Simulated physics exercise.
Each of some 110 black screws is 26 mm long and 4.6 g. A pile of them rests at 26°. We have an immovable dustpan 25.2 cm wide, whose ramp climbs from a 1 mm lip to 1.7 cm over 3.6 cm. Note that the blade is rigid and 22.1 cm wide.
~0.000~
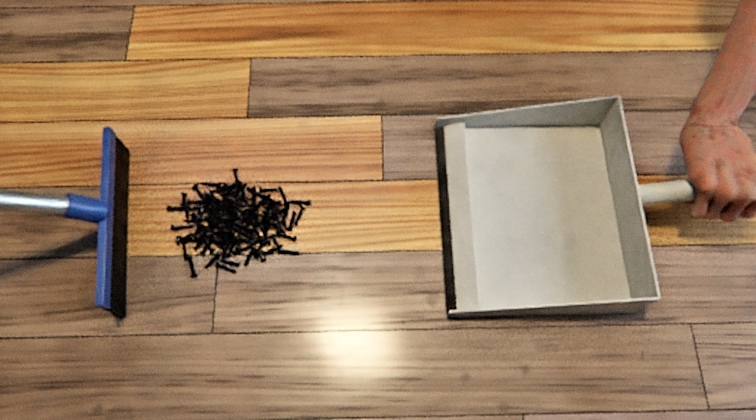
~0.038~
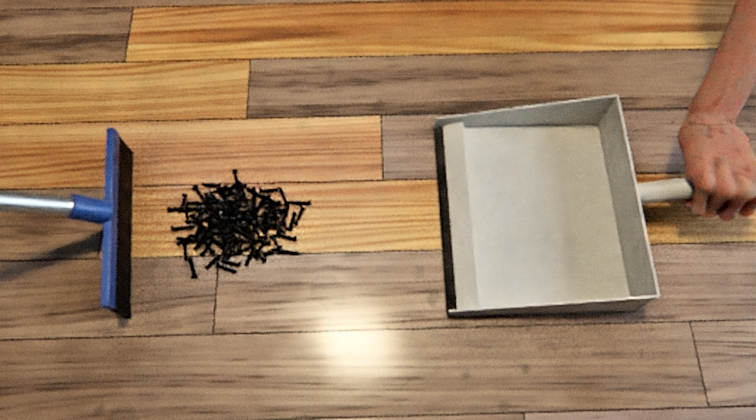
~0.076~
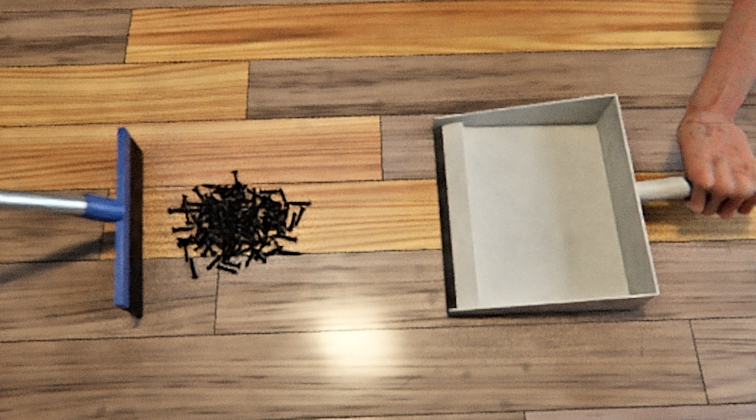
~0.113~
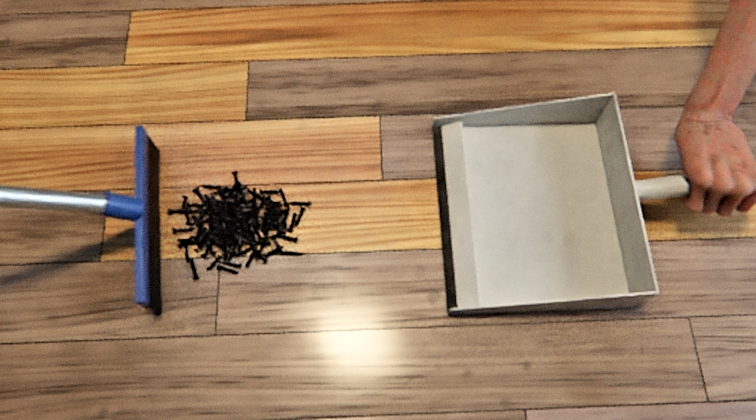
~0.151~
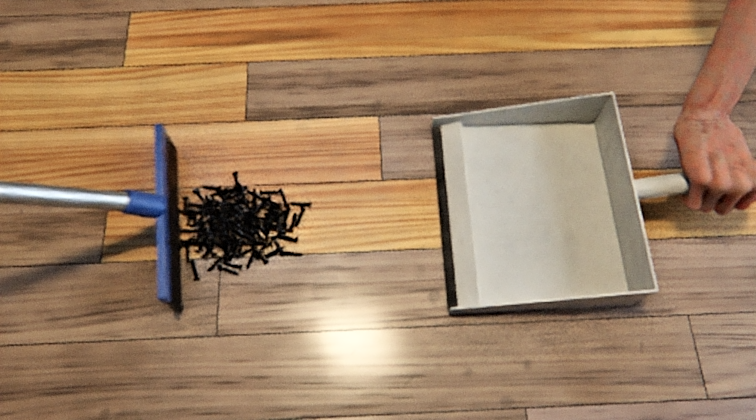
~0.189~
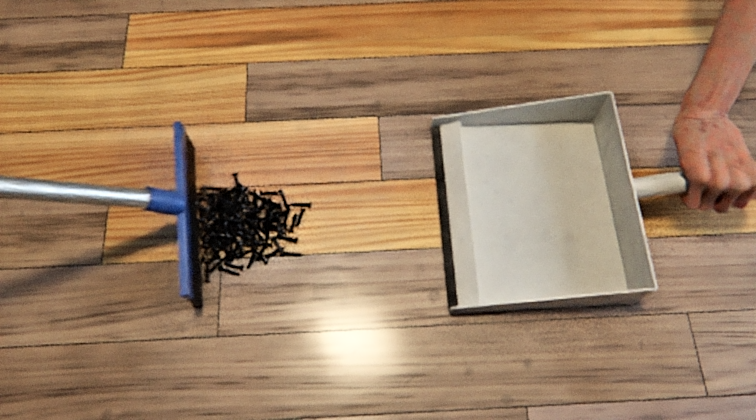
A hand held a pale dustpan still on the wooden floor while a blue-backed blade on a metal pole slid right, reached a pile of black screws and began pushing into its left edge.
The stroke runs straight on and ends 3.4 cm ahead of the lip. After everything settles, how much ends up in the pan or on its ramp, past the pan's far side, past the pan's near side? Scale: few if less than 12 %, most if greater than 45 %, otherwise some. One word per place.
Pan - some; far side - few; near side - few.
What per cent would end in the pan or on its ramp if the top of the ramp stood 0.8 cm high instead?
That change would give about 25 per cent.
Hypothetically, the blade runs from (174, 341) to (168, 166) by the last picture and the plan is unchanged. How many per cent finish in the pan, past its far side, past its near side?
Final per cent - pan 0, far 0, near 10.
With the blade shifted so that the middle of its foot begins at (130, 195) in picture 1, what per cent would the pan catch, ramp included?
About 20 per cent.
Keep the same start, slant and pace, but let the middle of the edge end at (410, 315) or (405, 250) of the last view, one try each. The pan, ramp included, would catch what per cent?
The two tries give about 5 and 20 percent.
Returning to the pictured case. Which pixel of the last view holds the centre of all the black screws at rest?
Centre at rest, approx.: (428, 189) px.
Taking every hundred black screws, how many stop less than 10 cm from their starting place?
0 percent, roughly.
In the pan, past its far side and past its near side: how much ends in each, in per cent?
Final, in %: Pan 20, far side 0, near side 0.
After 0.41 s, middle of the blade 17 cm from the lip; 0 % over the lip, far side 0 %, near side 0 %.
After 0.55 s, middle of the blade 9 cm from the lip; 0 % over the lip, far side 0 %, near side 0 %.
After 0.82 s, middle of the blade 5 cm from the lip; 20 % over the lip, far side 0 %, near side 0 %.
At rest (1.8 s), pan 20 %, far side 0 %, near side 0 %, in front of the lip or behind the blade 80 %.
